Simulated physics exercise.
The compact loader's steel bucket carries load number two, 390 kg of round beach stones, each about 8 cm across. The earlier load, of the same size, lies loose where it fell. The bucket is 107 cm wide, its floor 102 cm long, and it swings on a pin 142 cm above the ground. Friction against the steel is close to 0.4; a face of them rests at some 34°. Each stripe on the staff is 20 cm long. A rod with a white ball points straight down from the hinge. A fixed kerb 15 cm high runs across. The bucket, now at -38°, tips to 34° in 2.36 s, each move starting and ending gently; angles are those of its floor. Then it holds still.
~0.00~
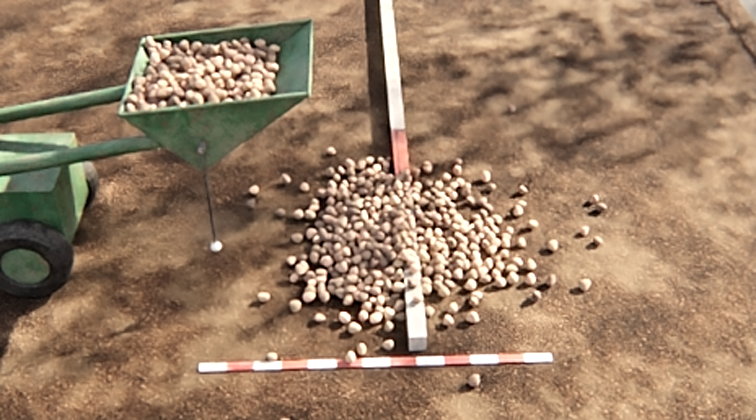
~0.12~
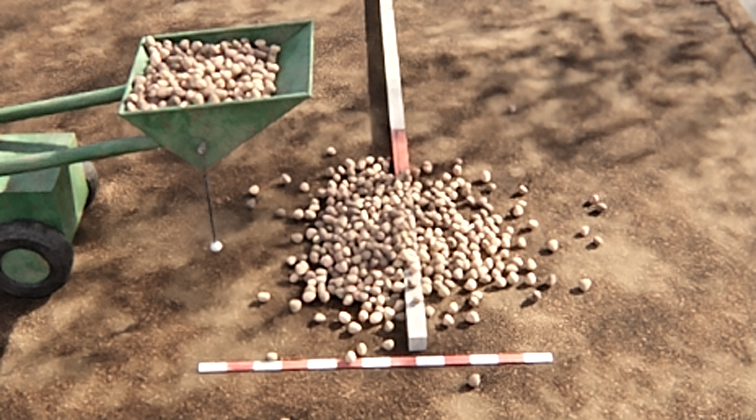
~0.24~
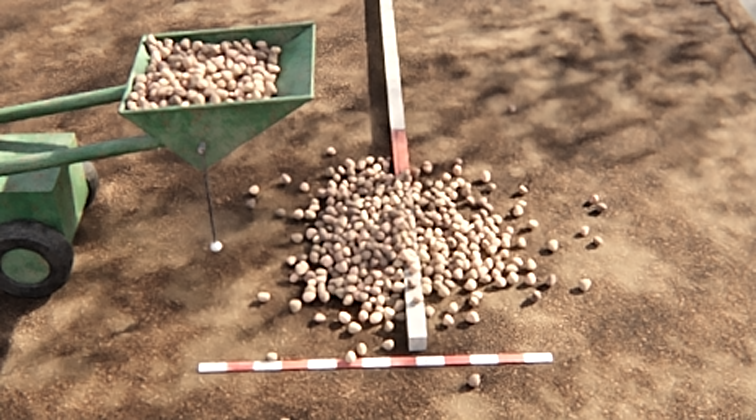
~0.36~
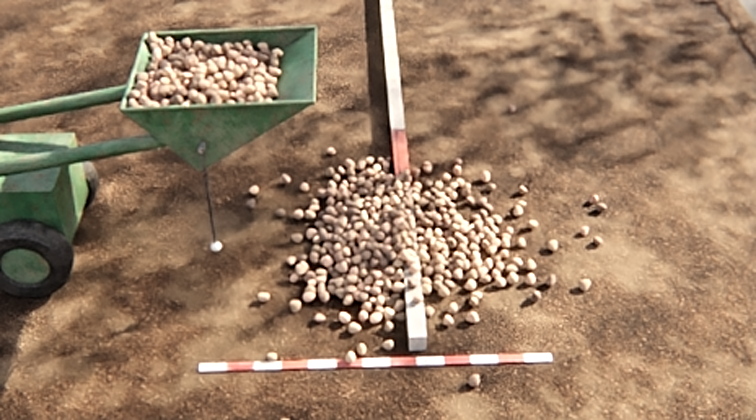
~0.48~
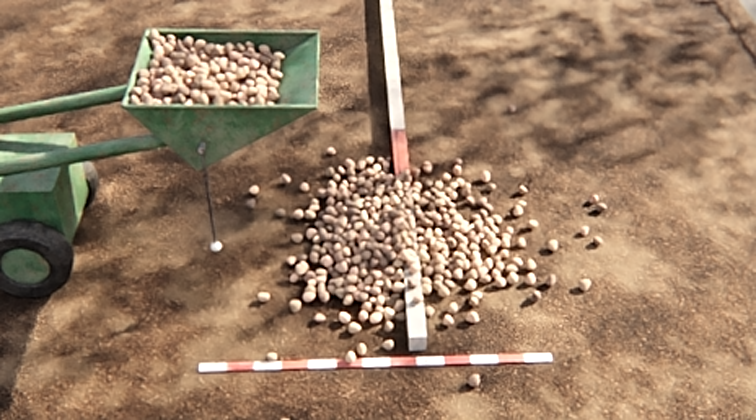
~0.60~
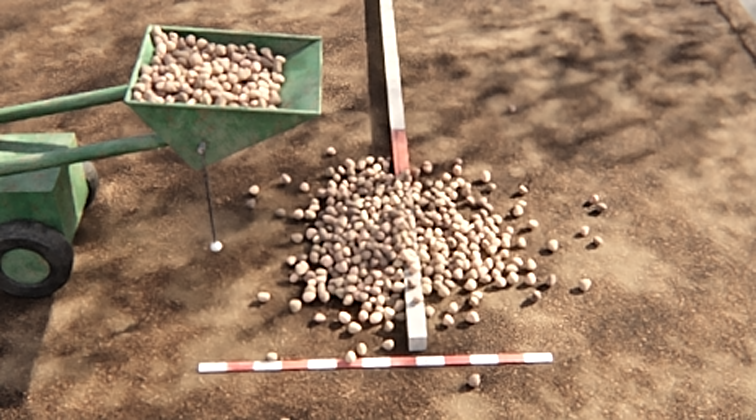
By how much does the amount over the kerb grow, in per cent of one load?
About 9 per cent.
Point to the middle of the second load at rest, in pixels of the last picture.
Around (355, 228).
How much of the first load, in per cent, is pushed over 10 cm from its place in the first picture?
Roughly 15 per cent of them.
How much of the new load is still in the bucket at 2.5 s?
It holds some 30 per cent.
After 1.8 s the floor is at 23°; in per cent of one load, 99 in the bucket, 72 on this side of the kerb, 29 over the kerb; the foremost stones are at (571, 221).
After 2.5 s the floor is at 34°; in per cent of one load, 28 in the bucket, 143 on this side of the kerb, 29 over the kerb; the foremost stones are at (571, 221).
After 2.8 s the floor is at 34°; in per cent of one load, 3 in the bucket, 165 on this side of the kerb, 33 over the kerb; the foremost stones are at (571, 221).
After 5.5 s the floor is at 34°; in per cent of one load, 0 in the bucket, 162 on this side of the kerb, 38 over the kerb; the foremost stones are at (571, 221). Net gain over the kerb, 9.
